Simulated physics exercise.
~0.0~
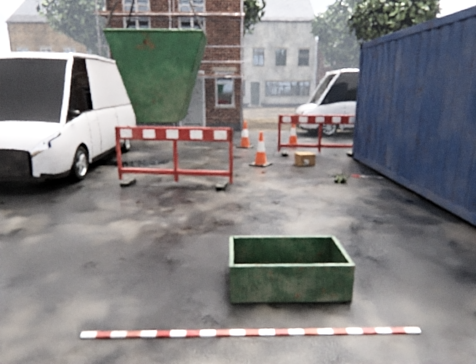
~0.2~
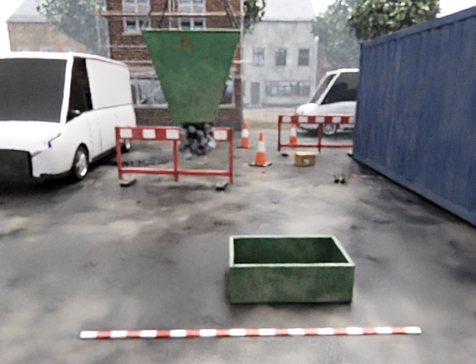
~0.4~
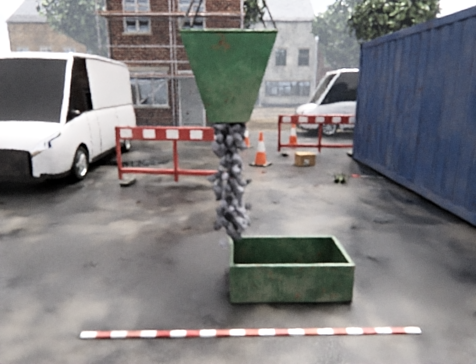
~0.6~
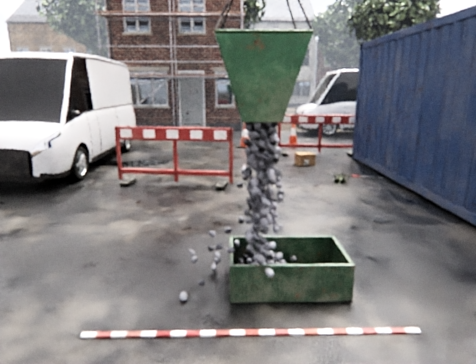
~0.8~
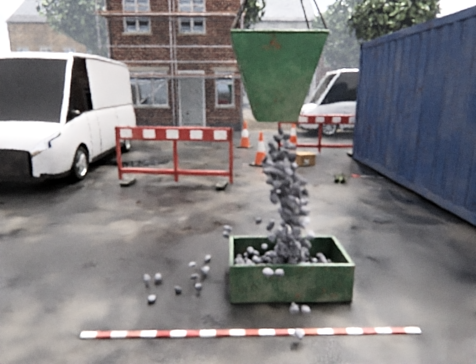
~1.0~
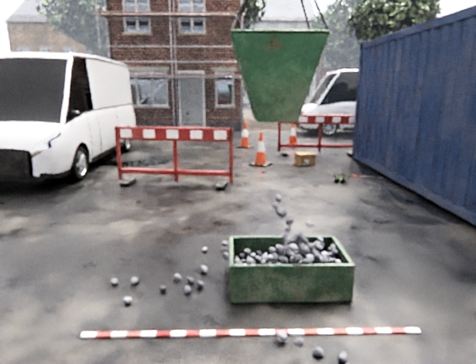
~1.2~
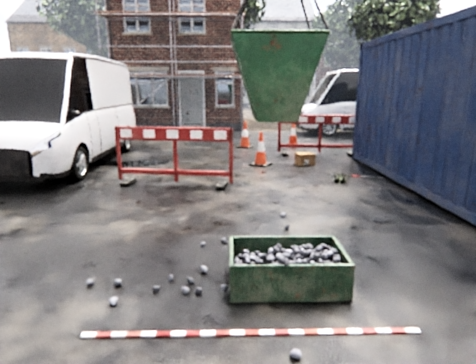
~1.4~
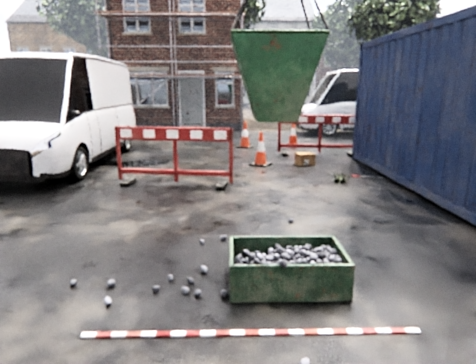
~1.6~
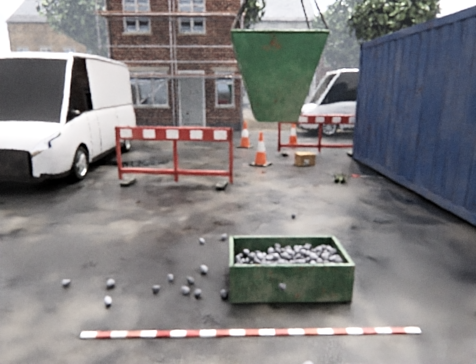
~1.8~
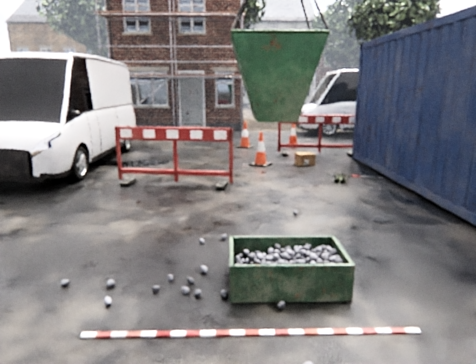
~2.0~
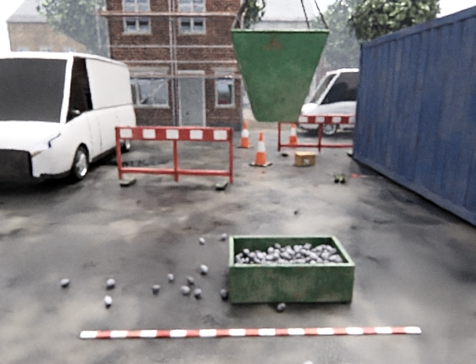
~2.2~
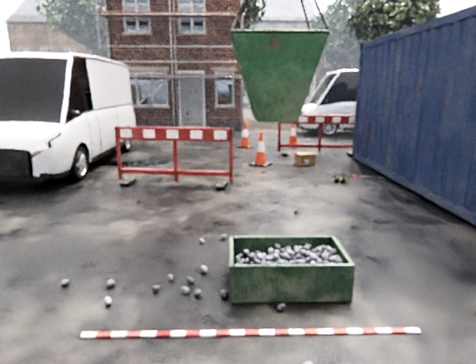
A hanging green skip moved right across a building yard, pouring grey stones from its bottom into an open green bin below. The skip stopped and emptied, leaving most stones in the bin and a few scattered on the ground, mainly to its left.
